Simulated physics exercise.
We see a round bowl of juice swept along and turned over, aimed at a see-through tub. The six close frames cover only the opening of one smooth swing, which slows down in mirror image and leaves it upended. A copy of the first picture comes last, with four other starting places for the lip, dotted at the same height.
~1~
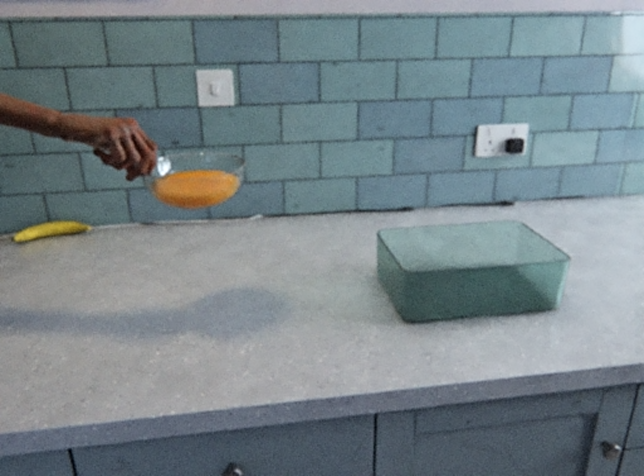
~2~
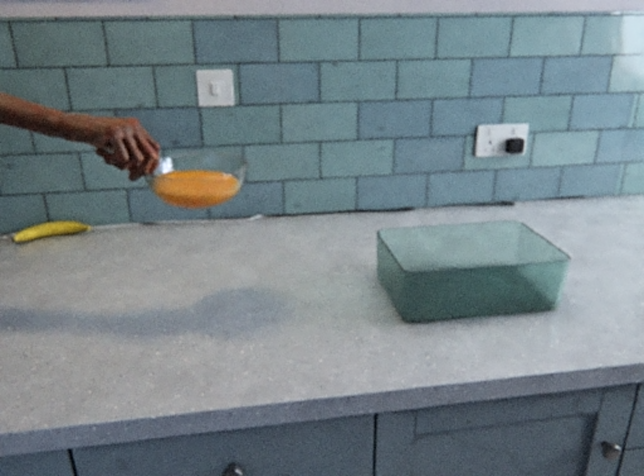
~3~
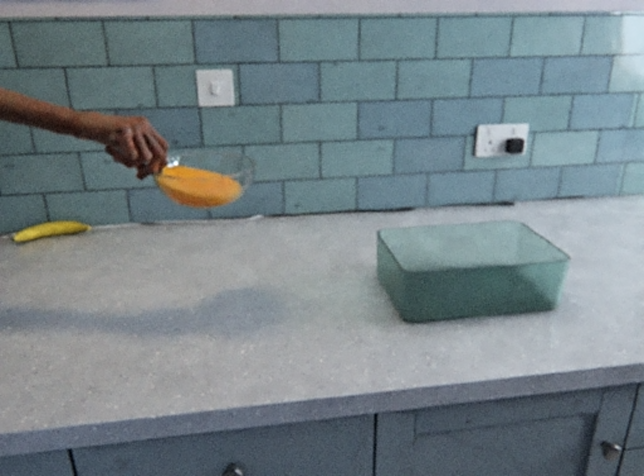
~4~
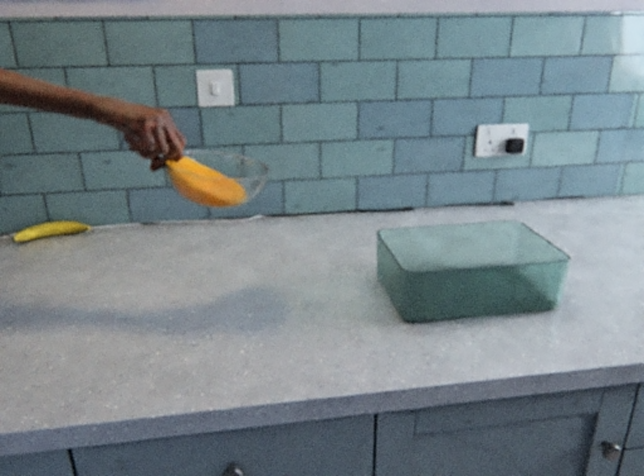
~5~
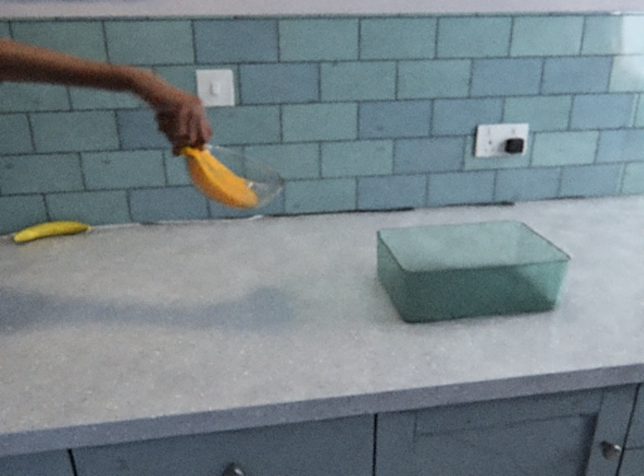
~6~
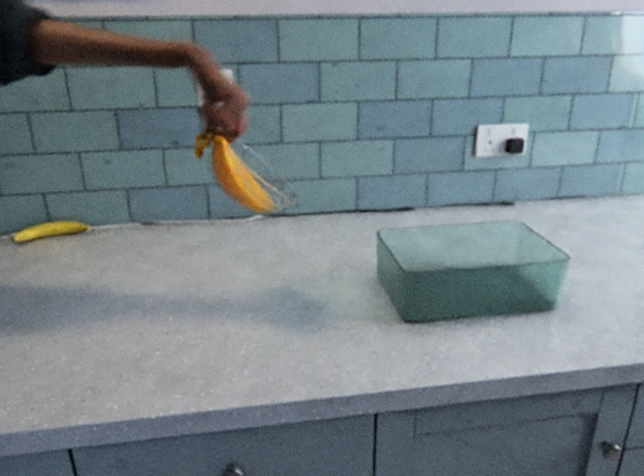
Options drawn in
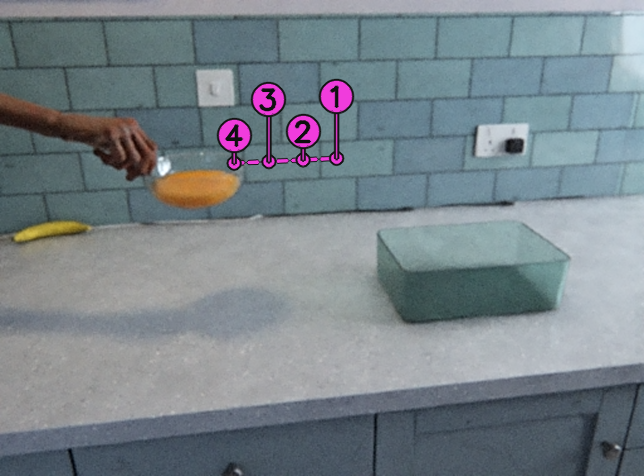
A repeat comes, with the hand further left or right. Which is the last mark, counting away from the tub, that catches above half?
That is dot 2.
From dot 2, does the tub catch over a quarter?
Yes, clearly.
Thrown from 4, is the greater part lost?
Yes.
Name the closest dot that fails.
3.
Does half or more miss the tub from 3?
Yes, it does.
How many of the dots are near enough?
Two.
On the marked copy, 1 at (336, 158); 2 at (303, 159); 3 at (268, 161); 4 at (234, 163).
If 1 is chosen, about 77 % lands in the tub, 8 % falls short and 15 % goes beside or beyond.
If 2 is chosen, about 74 % lands in the tub, 16 % falls short and 10 % goes beside or beyond.
If 3 is chosen, about 19 % lands in the tub, 78 % falls short and 3 % goes beside or beyond.
If 4 is chosen, about 0 % lands in the tub, 97 % falls short and 3 % goes beside or beyond.
